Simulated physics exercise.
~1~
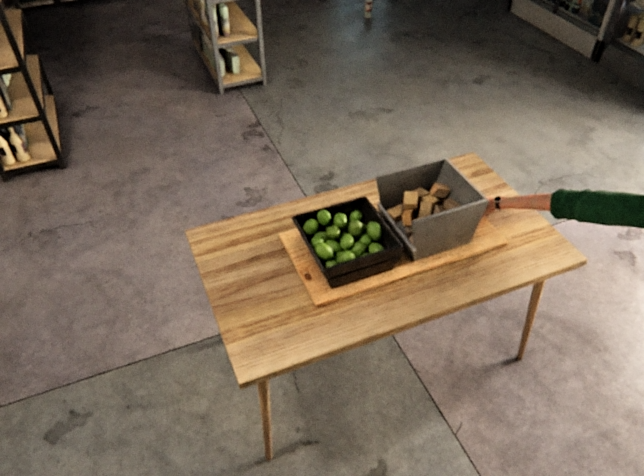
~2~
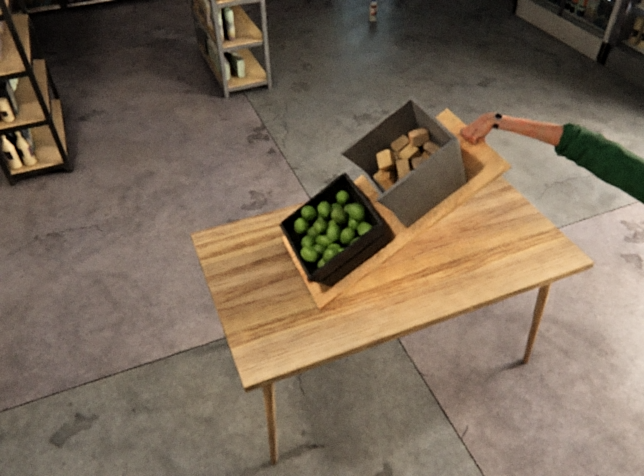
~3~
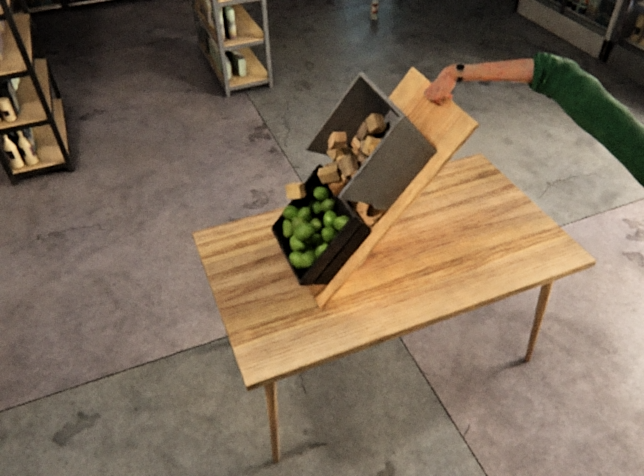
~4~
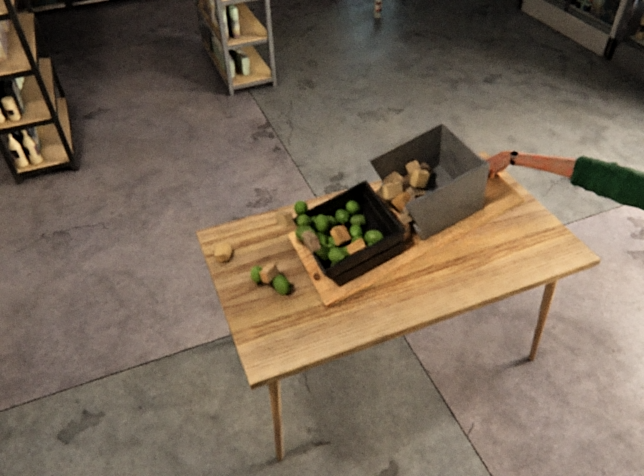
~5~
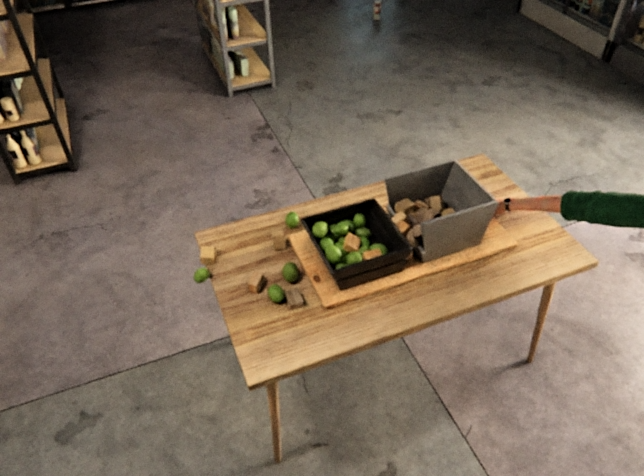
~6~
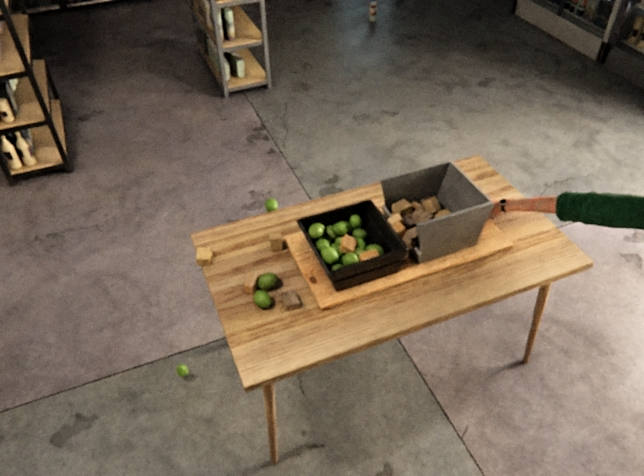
A hand tilts a board with two crates, spilling limes and blocks, then lowers it.
